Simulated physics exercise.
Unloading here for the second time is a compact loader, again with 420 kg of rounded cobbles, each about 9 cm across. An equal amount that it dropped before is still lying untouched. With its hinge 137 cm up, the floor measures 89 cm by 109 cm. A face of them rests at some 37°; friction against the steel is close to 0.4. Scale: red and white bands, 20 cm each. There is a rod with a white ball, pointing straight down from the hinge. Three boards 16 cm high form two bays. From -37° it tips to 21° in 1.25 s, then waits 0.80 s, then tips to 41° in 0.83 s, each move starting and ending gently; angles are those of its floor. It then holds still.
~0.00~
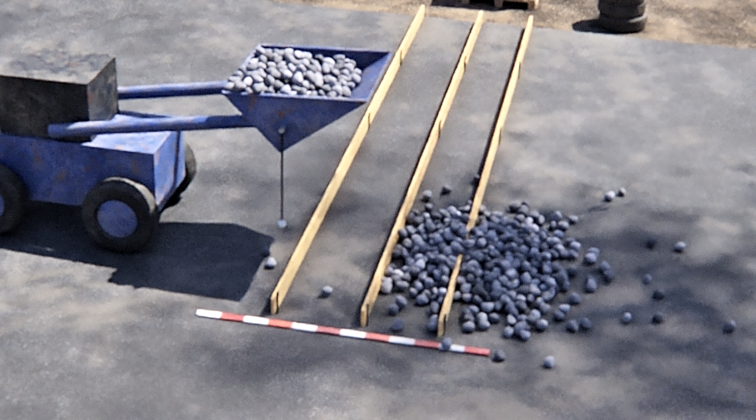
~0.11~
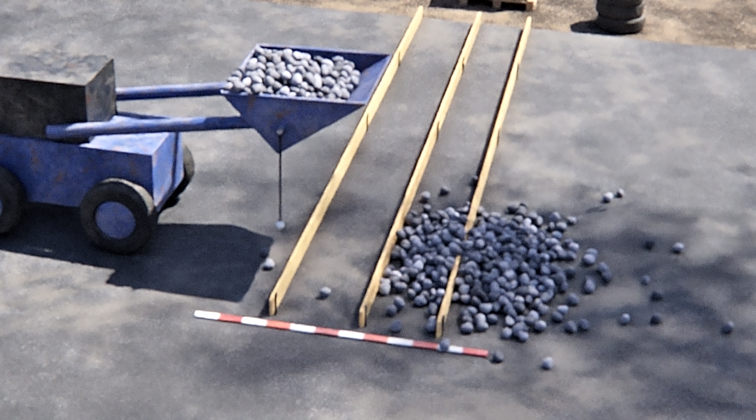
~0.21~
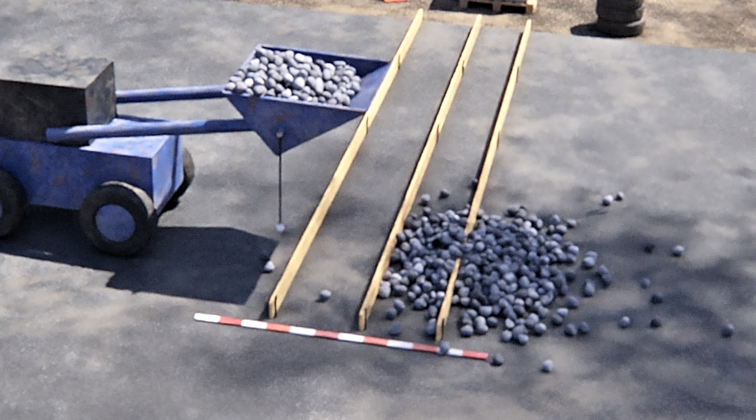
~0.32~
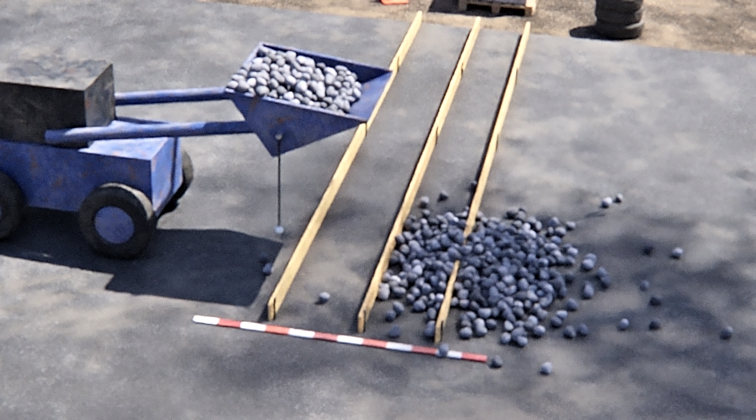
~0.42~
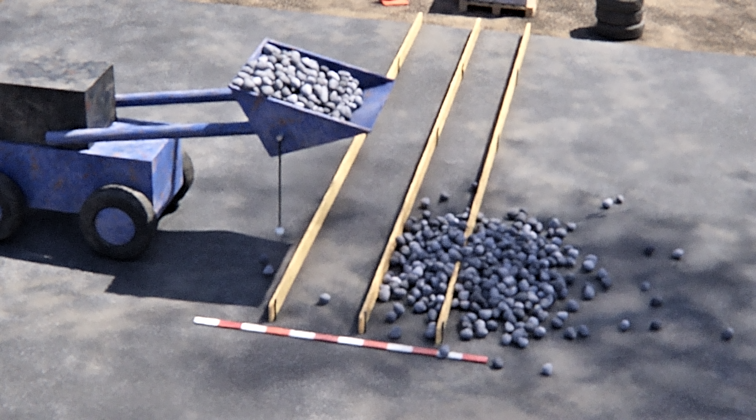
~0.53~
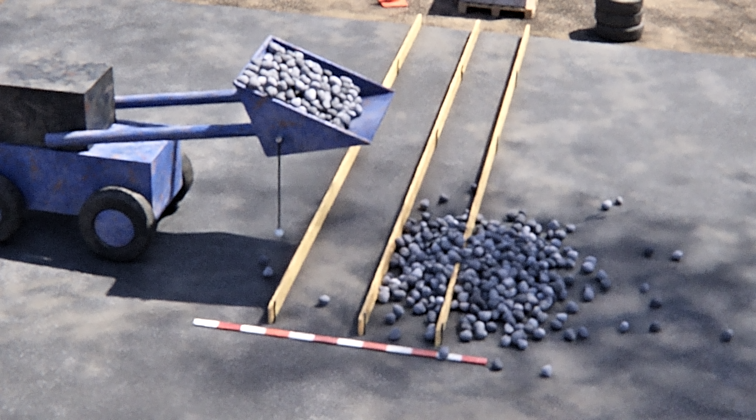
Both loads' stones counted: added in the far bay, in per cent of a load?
66 per cent.
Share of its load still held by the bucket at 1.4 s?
Held: Around 85 % of the load.
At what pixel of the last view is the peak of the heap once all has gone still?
About (422, 235).
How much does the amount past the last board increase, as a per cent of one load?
My estimate is about 5 per cent of a load.
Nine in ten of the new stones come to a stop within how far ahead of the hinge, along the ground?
I'd say close to 130 centimetres ahead of it.
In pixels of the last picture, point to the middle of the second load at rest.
Their centre rests close to (407, 253).
After 0.9 s the floor is at 12°; in per cent of one load, 100 in the bucket, 38 in the far bay, 62 past the last board; the foremost stones are at (656, 283).
After 1.4 s the floor is at 21°; in per cent of one load, 84 in the bucket, 13 in the near bay, 41 in the far bay, 62 past the last board; the foremost stones are at (656, 283).
After 3.3 s the floor is at 41°; in per cent of one load, 0 in the bucket, 28 in the near bay, 105 in the far bay, 67 past the last board; the foremost stones are at (656, 283).
After 6.0 s the floor is at 41°; in per cent of one load, 0 in the bucket, 29 in the near bay, 105 in the far bay, 67 past the last board; the foremost stones are at (656, 283). Net gain in the far bay, 66.
